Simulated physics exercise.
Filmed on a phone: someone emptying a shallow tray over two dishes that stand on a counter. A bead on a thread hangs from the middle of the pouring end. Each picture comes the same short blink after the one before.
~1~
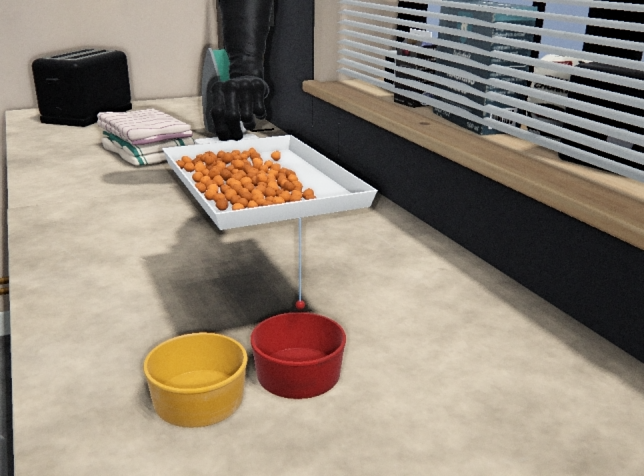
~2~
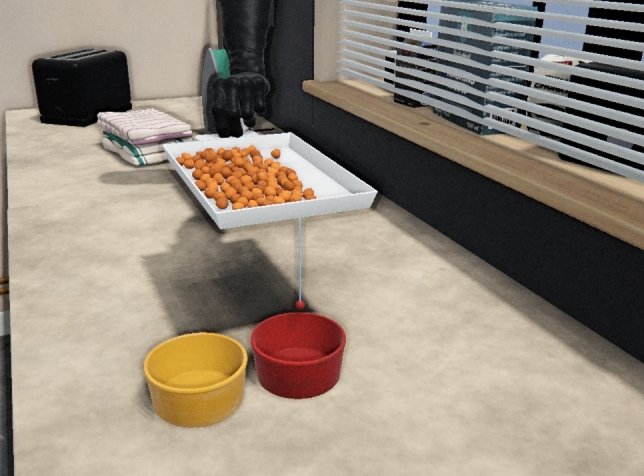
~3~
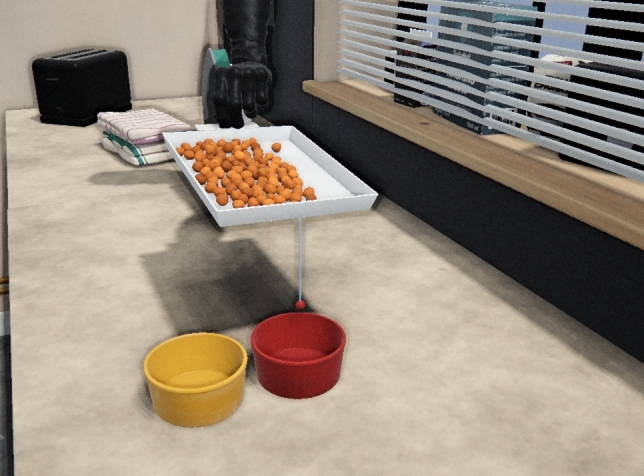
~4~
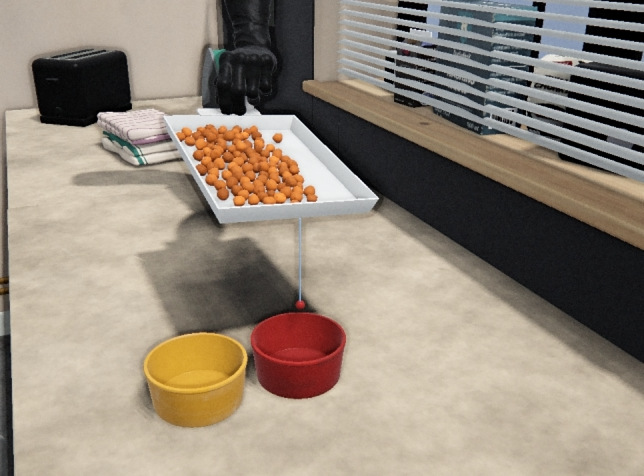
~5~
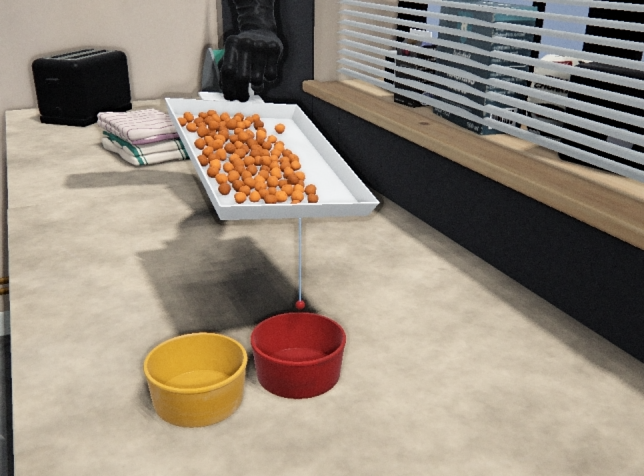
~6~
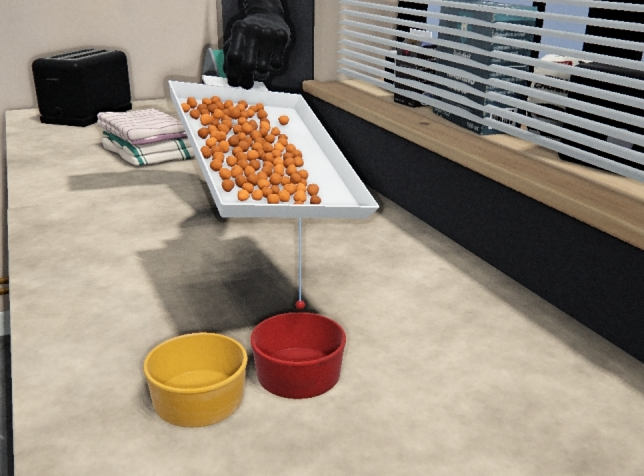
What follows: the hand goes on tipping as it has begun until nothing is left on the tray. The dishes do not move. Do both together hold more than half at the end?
In the dishes lies only the smaller part of it.
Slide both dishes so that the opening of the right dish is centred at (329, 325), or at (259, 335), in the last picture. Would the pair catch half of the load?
One: The smaller part. Two: Less than half.
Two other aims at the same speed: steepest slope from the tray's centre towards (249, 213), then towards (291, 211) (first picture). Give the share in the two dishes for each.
The first gives 70 %, the second 40 %.
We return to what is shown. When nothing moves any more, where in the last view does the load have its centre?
At about (382, 346).
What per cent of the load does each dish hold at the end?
For the left dish some 0 %, for the right dish some 10 %.
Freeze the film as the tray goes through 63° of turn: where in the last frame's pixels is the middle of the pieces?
At about (325, 166).
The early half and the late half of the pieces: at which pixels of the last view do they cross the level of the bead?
Early half (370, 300), late half (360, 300).
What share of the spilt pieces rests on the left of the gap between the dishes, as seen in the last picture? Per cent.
Roughly 0 in a hundred.
Shortly afterwards, tray tipped steeply; all but a few on the tray; only a few in the air.
Next, tray tipped past a quarter turn; the bulk on the tray; a little outside both; a little in the air.
Some moments later, tray tipped past a quarter turn; a little in the right dish; all but a few outside both.
In the end, tray tipped past a quarter turn; none at all in the left dish; a little in the right dish; all but a few outside both.
